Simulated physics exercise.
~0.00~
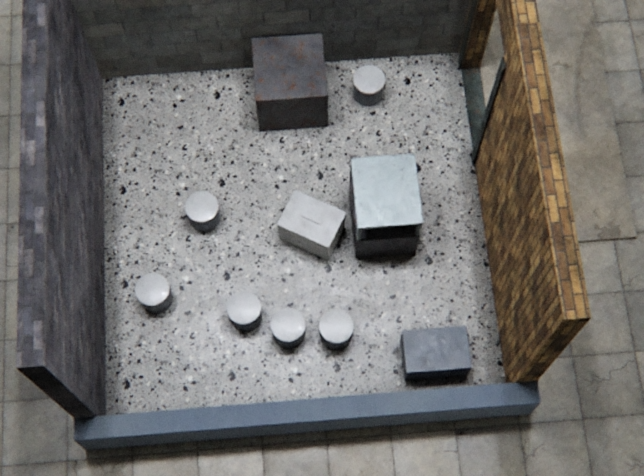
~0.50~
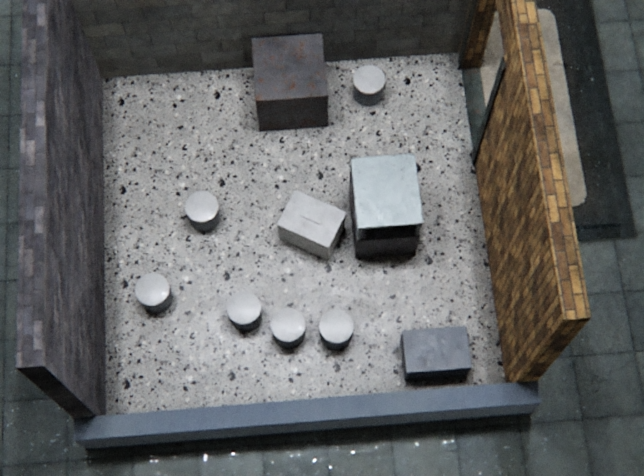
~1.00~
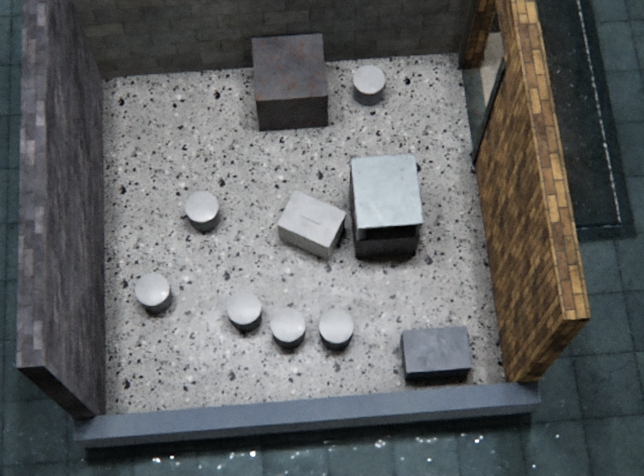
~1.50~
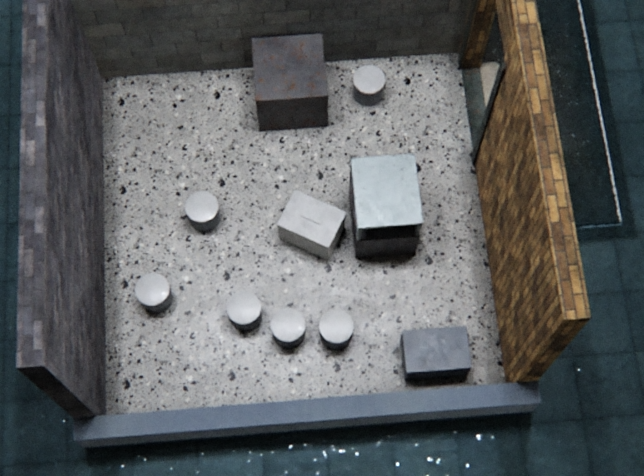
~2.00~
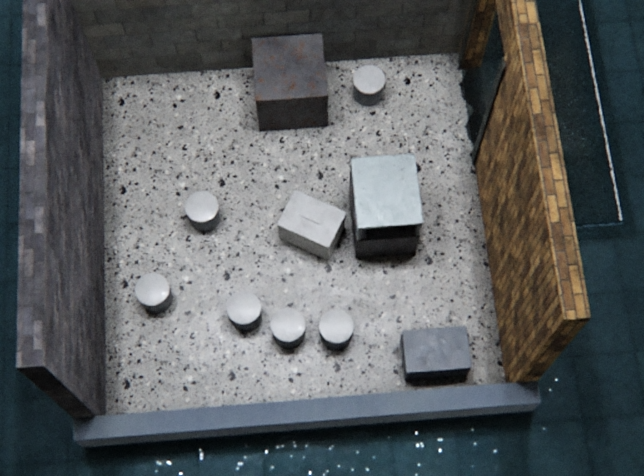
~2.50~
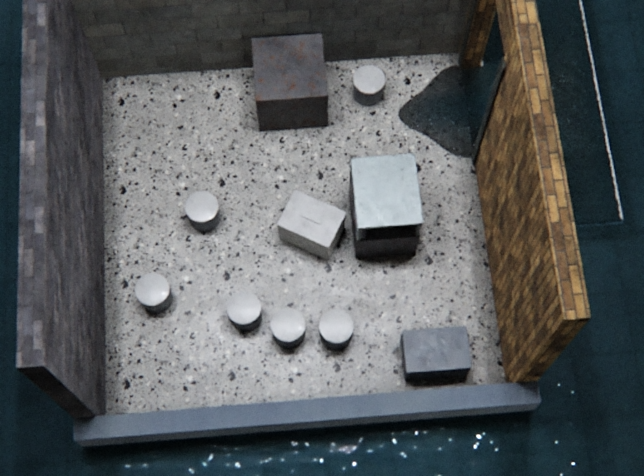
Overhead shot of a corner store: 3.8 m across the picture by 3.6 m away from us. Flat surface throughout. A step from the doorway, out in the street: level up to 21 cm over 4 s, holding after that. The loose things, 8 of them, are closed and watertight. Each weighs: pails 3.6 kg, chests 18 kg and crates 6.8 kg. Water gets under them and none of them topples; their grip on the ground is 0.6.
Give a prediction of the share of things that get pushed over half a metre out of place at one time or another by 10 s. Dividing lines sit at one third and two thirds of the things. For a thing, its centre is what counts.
My guess is it lands in the middle band.
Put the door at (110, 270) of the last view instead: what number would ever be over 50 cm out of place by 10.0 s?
That would give 5.
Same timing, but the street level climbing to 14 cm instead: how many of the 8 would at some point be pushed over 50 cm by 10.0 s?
Then the count would be 2.
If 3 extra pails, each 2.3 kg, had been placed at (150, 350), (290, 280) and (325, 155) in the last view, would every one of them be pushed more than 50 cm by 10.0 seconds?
In order: Farther; not as far; farther.
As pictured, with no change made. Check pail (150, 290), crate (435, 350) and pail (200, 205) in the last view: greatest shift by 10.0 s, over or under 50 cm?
In turn: Above the mark, below the mark, above the mark.
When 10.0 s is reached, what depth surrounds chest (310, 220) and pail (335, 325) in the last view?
Roughly 4 and 5 cm.
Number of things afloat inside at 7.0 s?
That would be 1 of them.
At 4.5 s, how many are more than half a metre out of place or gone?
At that moment it comes to 0.
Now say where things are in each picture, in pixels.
In the first frame, a pail at (244, 307) rests on the ground; a pail at (369, 79), on the bottom; water covers 0.0 m2; 0 of 8 have shifted.
In the second frame, a pail at (244, 307) rests on the ground; a pail at (369, 79), on the bottom; water covers 0.0 m2; 0 of 8 have shifted.
In the third frame, a pail at (244, 307) rests on the ground; a pail at (369, 79), on the bottom; 0.0 m2 under water; 0 of 8 have shifted.
In the fourth frame, a pail at (244, 307) rests on the ground; a pail at (369, 79) rests on the ground; 0.0 m2 under water; 0 of 8 have shifted.
In the fifth frame, a pail at (244, 307), on the bottom; a pail at (369, 79), on the bottom; water covers 0.0 m2; 0 of 8 have shifted.
In the sixth frame, a pail at (244, 307), on the bottom; a pail at (369, 79), on the bottom; 0.4 m2 under water; 0 of 8 have shifted.
After 3.5 s 0 of 8 are over 50 cm from their spots; 0 afloat.
After 4.5 s 0 of 8 are over 50 cm from their spots; 1 afloat.
After 7.0 s 2 of 8 are over 50 cm from their spots; 1 afloat.
After 10.0 s 3 of 8 are over 50 cm from their spots, and 3 have been at some point; 5 afloat.
